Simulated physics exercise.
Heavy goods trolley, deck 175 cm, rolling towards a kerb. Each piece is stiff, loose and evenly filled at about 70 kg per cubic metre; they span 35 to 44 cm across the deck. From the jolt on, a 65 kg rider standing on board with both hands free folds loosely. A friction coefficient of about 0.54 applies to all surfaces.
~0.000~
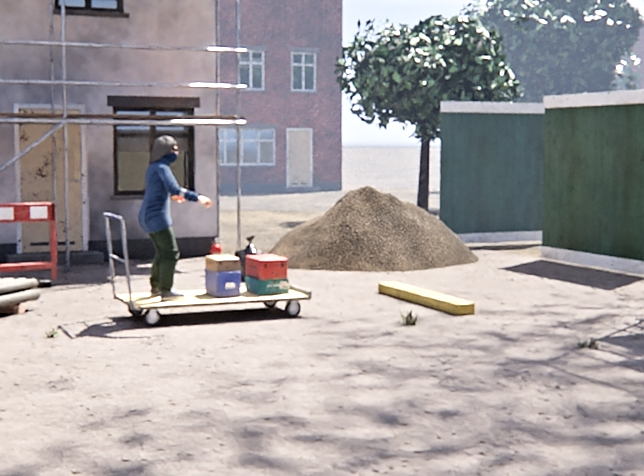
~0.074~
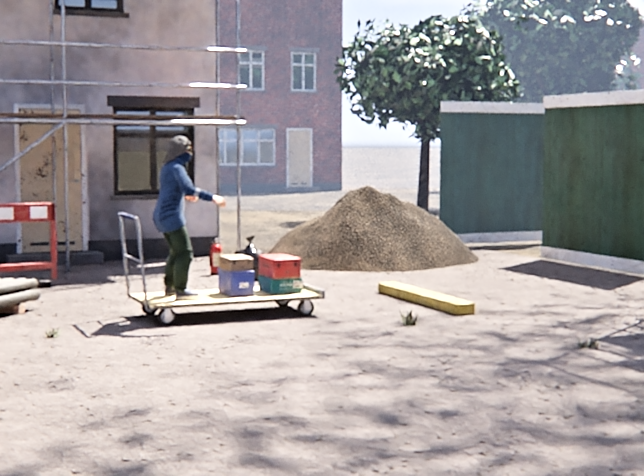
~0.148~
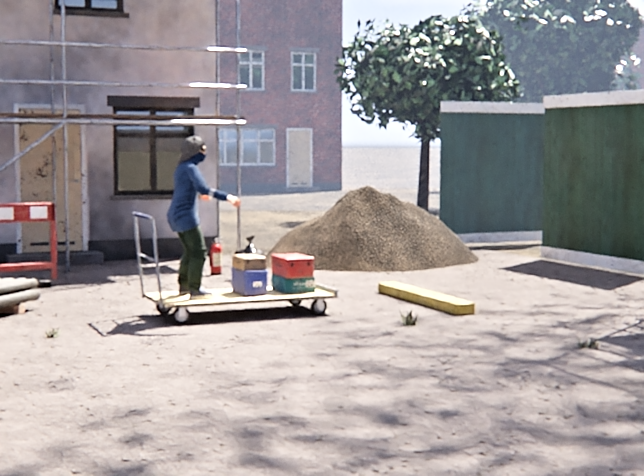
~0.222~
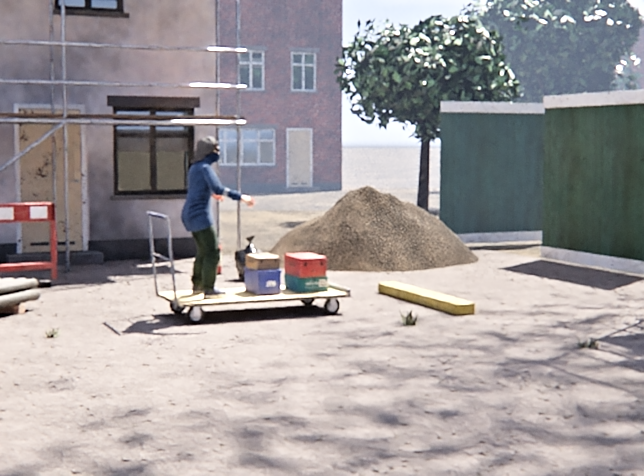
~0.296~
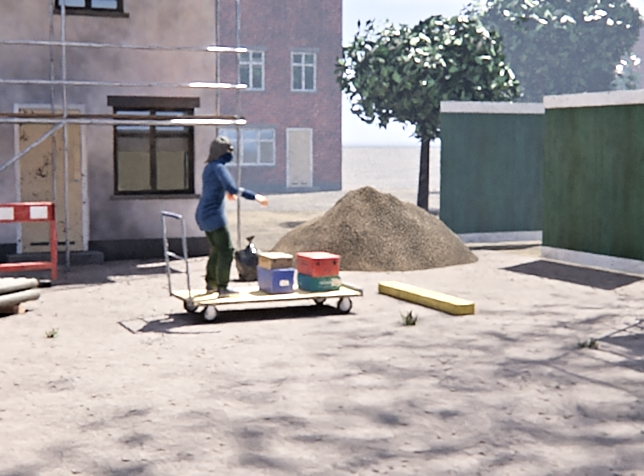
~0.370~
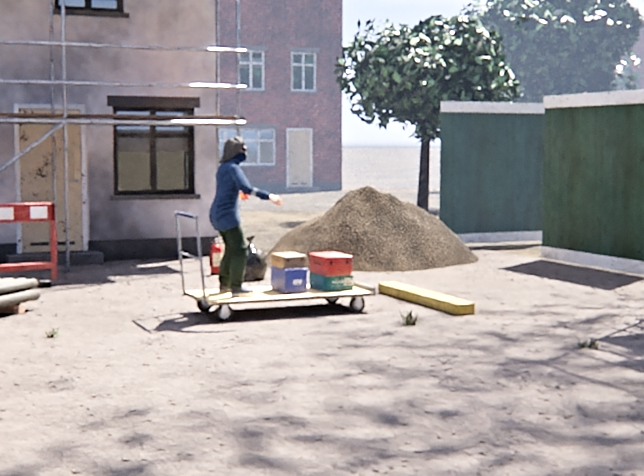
On a sunlit building yard beside a scaffolded house, a person in a blue top and dark trousers stands on a flat trolley with stacked boxes near its front. The trolley rolls a short way steadily to the right, past a gravel heap, while the rider stays upright, one arm held forward.
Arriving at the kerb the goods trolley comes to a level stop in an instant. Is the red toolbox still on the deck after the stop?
No, outcome: Off.
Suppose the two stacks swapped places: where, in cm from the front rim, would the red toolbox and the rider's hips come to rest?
The red item would rest 40 centimetres behind the rim, with the hips 70 centimetres behind.
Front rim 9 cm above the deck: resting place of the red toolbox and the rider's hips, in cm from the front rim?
The red item would end 50 cm past the front rim, while the hips end 70 cm behind it.
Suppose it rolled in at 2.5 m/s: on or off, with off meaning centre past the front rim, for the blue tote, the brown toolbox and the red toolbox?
I'd expect blue to stay in place, brown to come away and red to come away.
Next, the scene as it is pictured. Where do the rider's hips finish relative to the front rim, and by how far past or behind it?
They settle some 70 centimetres behind the rim.
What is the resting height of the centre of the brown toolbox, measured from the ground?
Height: Around 50 cm.
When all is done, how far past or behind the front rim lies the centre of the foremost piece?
Past the rim by around 60 cm.
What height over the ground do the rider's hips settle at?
About 55 cm above the ground.
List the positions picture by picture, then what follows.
Red toolbox (266, 267), blue tote (223, 282), rim corner (311, 296); 146 cm still to roll, in the first picture.
Red toolbox (279, 266), blue tote (236, 282), rim corner (324, 295); 131 cm still to roll, in the second picture.
Red toolbox (292, 266), blue tote (249, 281), rim corner (337, 294); 117 cm still to roll, in the third picture.
Red toolbox (305, 265), blue tote (263, 280), rim corner (350, 294); 103 cm still to roll, in the fourth picture.
Red toolbox (318, 264), blue tote (276, 280), rim corner (362, 293); 89 cm still to roll, in the fifth picture.
Red toolbox (330, 264), blue tote (289, 279), rim corner (375, 292); 75 cm still to roll. Speed about 1.9 m/s, in the sixth picture.
The wheels strike at 0.76 s.
After 1.01 s the red toolbox is 2 cm past the rim, tilted 10°, near (424, 260) in the last picture's view.
After 1.31 s the red toolbox is 31 cm past the rim, tilted 85°, near (447, 286) in the last picture's view.
After 1.76 s the red toolbox is 51 cm past the rim, tilted 150°, near (462, 285) in the last picture's view.
When all is still (2.1 s), past the rim, red toolbox; behind it, blue tote, teal parcel, brown toolbox and the rider's hips.
